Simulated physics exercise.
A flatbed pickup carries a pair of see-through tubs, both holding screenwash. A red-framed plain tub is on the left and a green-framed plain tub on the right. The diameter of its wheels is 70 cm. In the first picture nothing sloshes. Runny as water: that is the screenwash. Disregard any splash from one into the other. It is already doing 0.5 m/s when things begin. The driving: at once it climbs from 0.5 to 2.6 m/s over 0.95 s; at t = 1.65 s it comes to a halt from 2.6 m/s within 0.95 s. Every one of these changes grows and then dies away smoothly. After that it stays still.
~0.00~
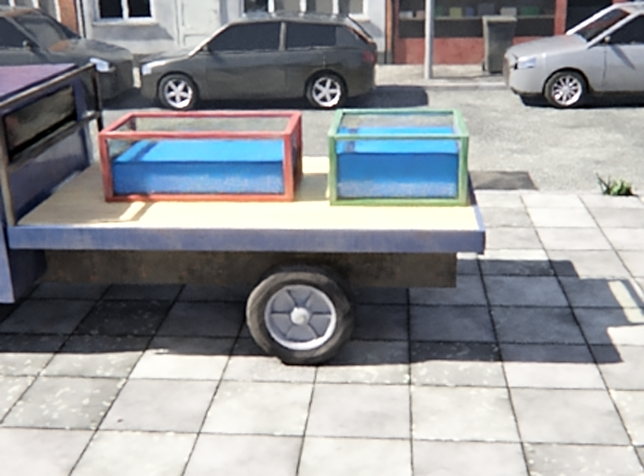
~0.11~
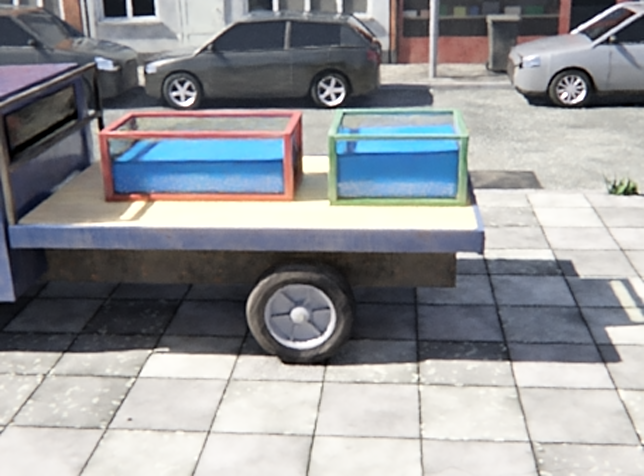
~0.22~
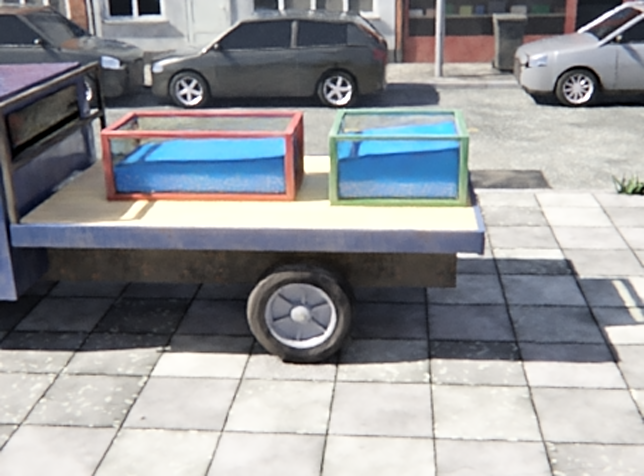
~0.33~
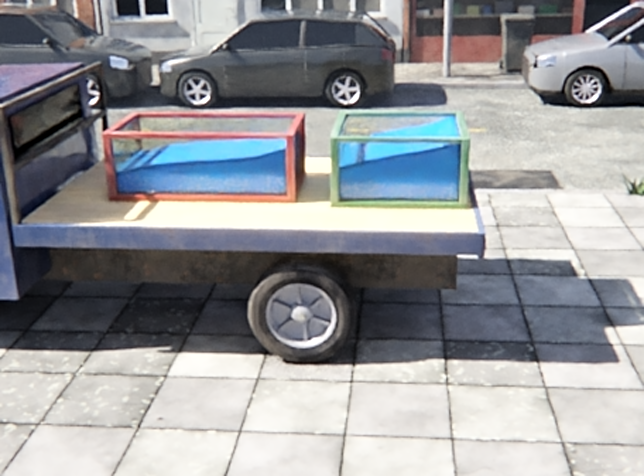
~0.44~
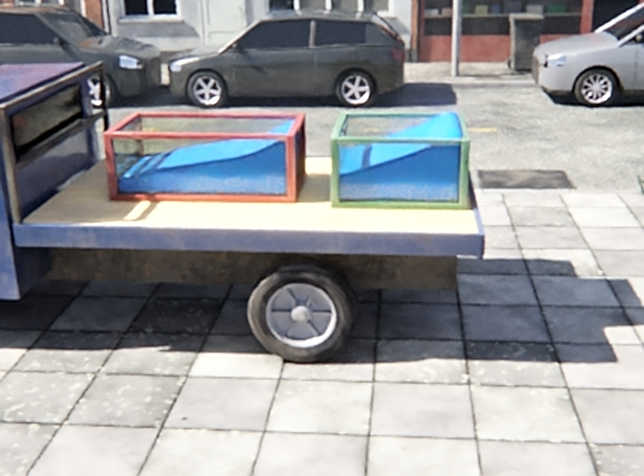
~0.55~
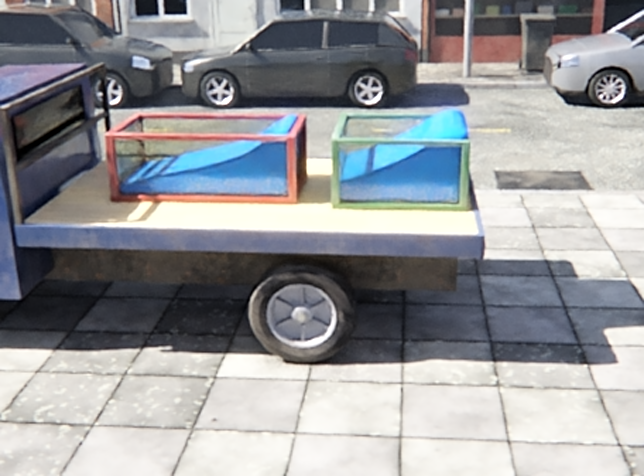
To begin with, a flatbed pickup rolls left past parked cars, carrying blue liquid lying nearly level in two clear tubs, one red-framed, one green-framed. Then the liquid sinks at the left and climbs toward the right in both, slanting steeply until it bulges above the green-framed tub's right rim.
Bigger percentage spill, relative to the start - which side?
The right-hand side.
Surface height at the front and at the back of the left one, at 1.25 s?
Around 4 cm toward the front, with 32 cm behind.
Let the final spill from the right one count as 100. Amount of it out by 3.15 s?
I'd say some 80 percent by then.
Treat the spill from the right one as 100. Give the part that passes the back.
Roughly 30 percent.
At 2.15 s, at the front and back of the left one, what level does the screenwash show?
Reading: About 40 cm in front, about 4 cm behind.
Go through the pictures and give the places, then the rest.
Left tub, front level (124, 158), back level (275, 158); right tub, front level (348, 149), back level (448, 149); the front is on the left, levels are read along the near walls, in the first frame.
Left tub, front level (125, 158), back level (275, 158); right tub, front level (348, 149), back level (447, 149), in the second frame.
Left tub, front level (127, 163), back level (276, 152); right tub, front level (349, 155), back level (448, 144), in the third frame.
Left tub, front level (129, 168), back level (278, 147); right tub, front level (350, 161), in the fourth frame.
Left tub, front level (131, 174); right tub, front level (351, 170), back level (450, 132), in the fifth frame.
Left tub, front level (133, 180), back level (278, 123); right tub, front level (351, 175), back level (451, 128), in the sixth frame.
After 1.25 s the left one has lost 3 per cent, over the back (front 4 cm, back 32 cm); the right one has lost 4 per cent, over the back (front 49 cm, back 22 cm).
After 2.15 s the left one has lost 6 per cent, over the back and the front (front 40 cm, back 3 cm); the right one has lost 5 per cent, over the back (front 46 cm, back 20 cm).
After 3.15 s the left one has lost 10 per cent, mostly over the front, some over the back (front 15 cm, back 49 cm); the right one has lost 19 per cent, mostly over the front, some over the back (front 13 cm, back 49 cm).
After 5.59 s the left one has lost 12 per cent, mostly over the front, some over the back; the right one has lost 23 per cent, mostly over the front, some over the back.
